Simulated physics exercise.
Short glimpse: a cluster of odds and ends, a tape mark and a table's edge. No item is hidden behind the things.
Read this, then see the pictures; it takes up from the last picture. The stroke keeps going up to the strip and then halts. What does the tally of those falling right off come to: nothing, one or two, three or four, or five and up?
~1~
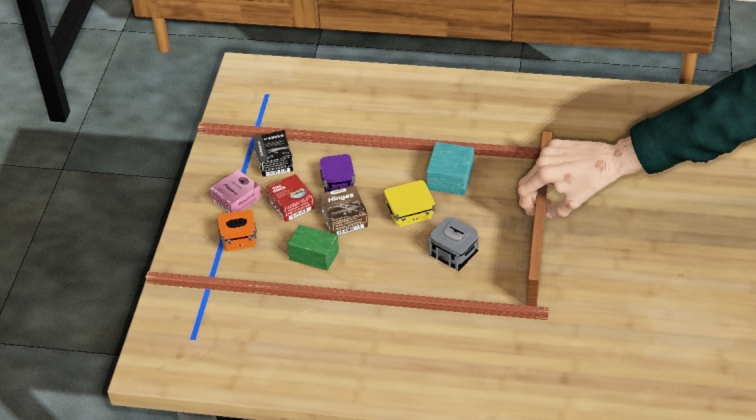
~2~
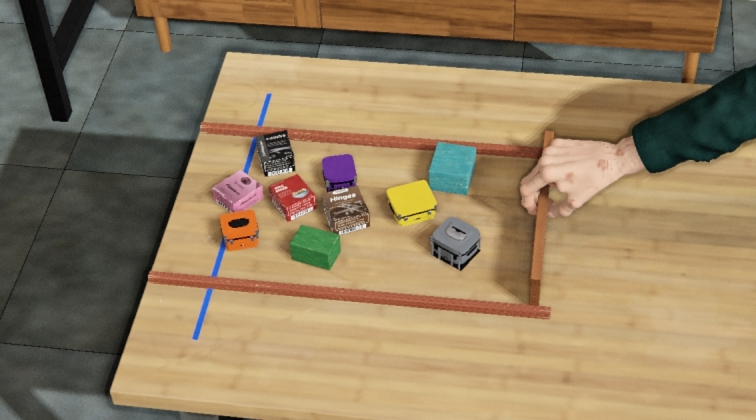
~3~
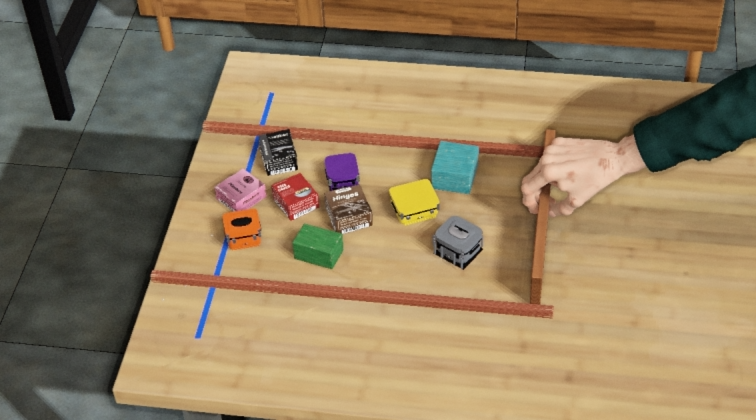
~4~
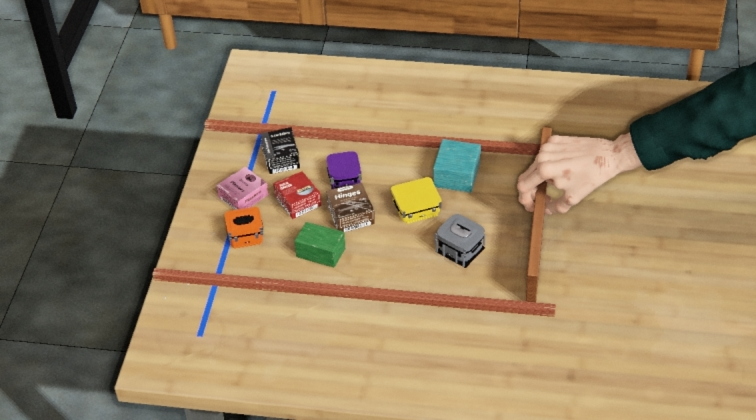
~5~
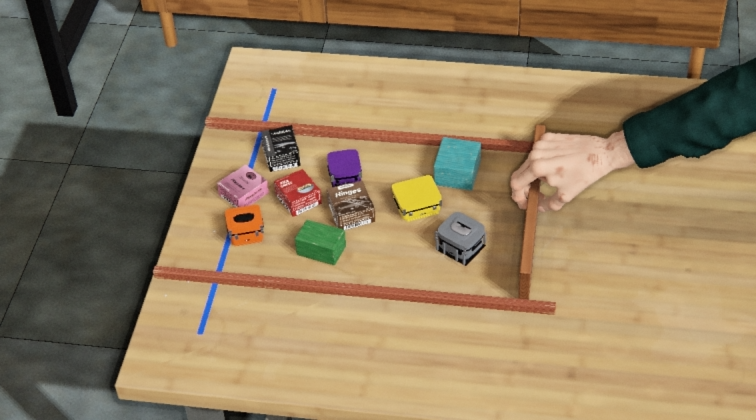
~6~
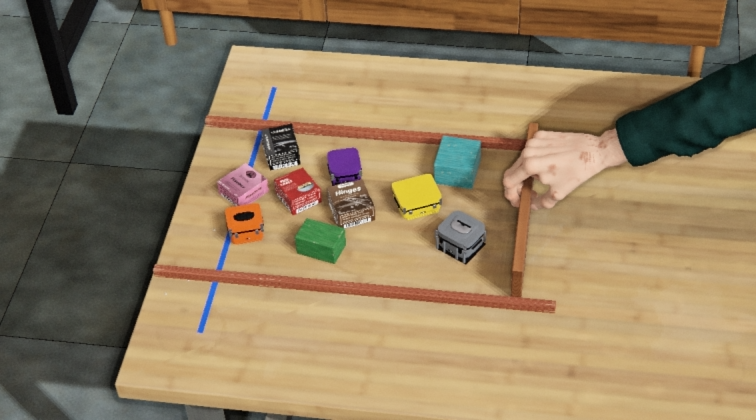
It comes to three or four.
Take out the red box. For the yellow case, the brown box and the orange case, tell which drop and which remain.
The yellow case remains - the brown box remains - the orange case ends up below.
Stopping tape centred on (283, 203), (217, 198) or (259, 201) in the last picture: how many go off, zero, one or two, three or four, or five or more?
Going through the three places in order, the answers are one or two; 5 or more; three or four.
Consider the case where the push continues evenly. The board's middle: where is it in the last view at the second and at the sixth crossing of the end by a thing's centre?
First around (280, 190), then around (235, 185).
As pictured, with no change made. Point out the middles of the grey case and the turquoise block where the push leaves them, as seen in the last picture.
I'd say approximately (211, 222) and then (234, 145).
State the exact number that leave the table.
That makes a total of 4.
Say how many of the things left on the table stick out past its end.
Expected count: 3.
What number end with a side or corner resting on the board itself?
Contact count: 3.
Soon after, none off yet; pink box at rest near (243, 186); orange case at rest near (245, 225); black box at rest near (281, 147).
After that, none off yet; pink box displaced about its own width near (200, 178); orange case displaced about its own width near (224, 220); black box displaced about its own width near (255, 142).
In the end, the number that fall off is three or four; gone, red box, black box, orange case and pink box.
